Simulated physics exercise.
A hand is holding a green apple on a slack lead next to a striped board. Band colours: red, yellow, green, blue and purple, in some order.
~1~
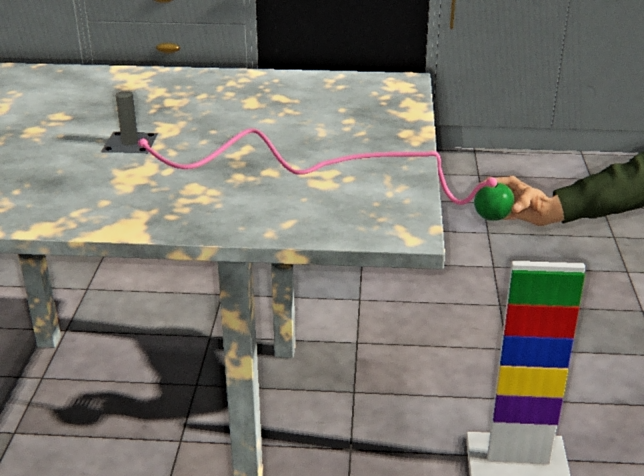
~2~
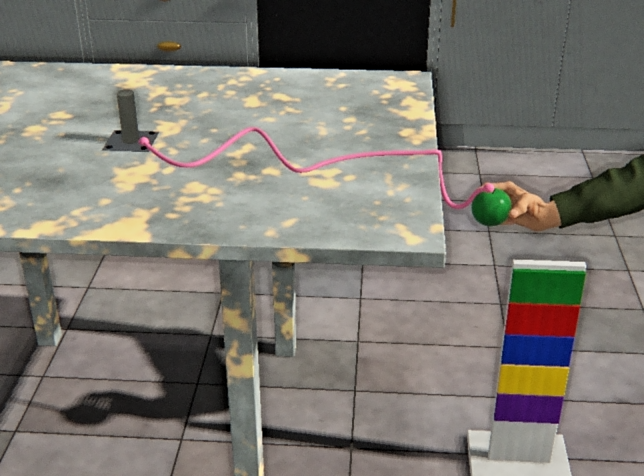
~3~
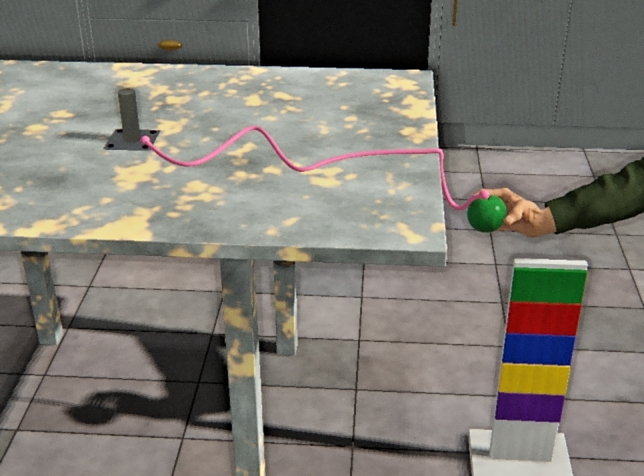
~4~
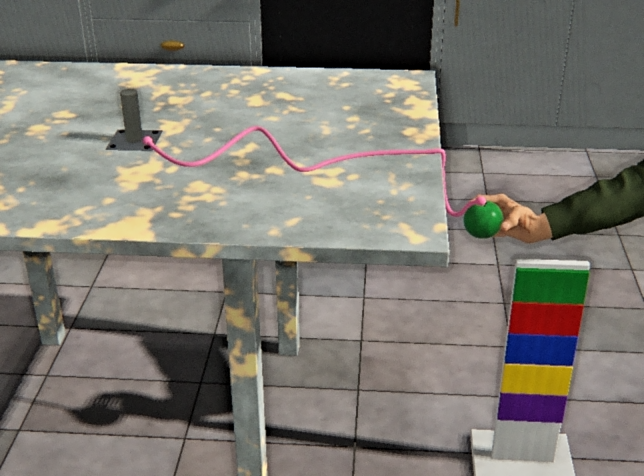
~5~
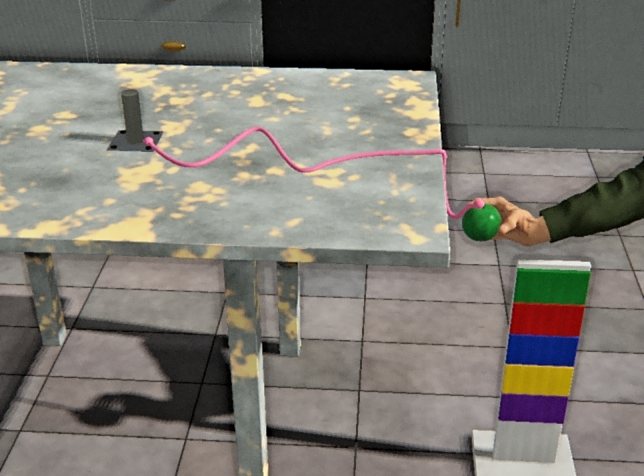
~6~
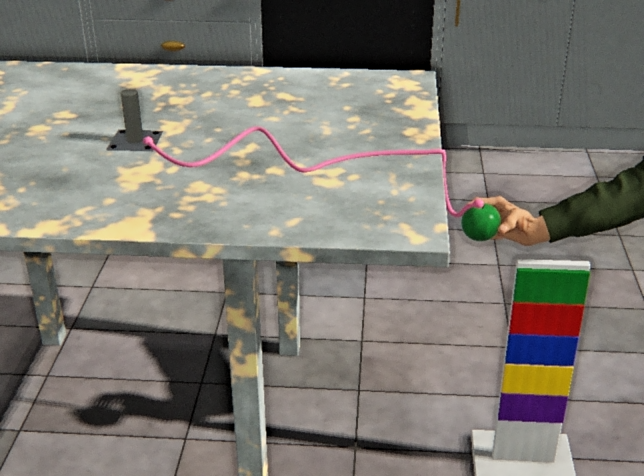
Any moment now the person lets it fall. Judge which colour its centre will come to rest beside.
Its centre comes to rest beside yellow.
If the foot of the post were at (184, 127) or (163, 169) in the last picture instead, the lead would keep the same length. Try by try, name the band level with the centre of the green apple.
Case by case: Purple, then purple.
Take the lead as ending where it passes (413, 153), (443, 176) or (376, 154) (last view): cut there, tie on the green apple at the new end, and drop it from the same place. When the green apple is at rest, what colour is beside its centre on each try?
Lab note - try 1: Green; try 2: Red; try 3: Above them all.
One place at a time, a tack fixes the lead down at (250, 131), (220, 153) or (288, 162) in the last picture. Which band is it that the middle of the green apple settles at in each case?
In sequence it's red, then blue, and lastly green.
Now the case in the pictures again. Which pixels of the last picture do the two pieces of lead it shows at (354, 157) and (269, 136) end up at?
They end up around (439, 205) and around (347, 150).
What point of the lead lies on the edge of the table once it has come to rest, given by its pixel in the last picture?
Position: Approx. (309, 170).
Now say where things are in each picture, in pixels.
Green apple (494, 201); green (546, 290); red (541, 323); blue (537, 353); yellow (532, 383); purple (528, 411), in the first frame.
Green apple (491, 207); lead through (166, 160) (230, 142) (276, 152) (338, 160) (435, 156), in the second frame.
Green apple (487, 214), in the third frame.
Green apple (483, 220); lead through (170, 159) (233, 141) (280, 151) (341, 159) (439, 155), in the fourth frame.
Green apple (482, 223), in the fifth frame.
Green apple (481, 222); lead through (170, 159) (234, 142) (280, 152) (342, 159) (439, 155), in the sixth frame.
A little later, apple near (415, 357); level with yellow.
Next, apple near (435, 368); level with yellow.
When it is over, apple near (425, 368); level with yellow. The yellow one.
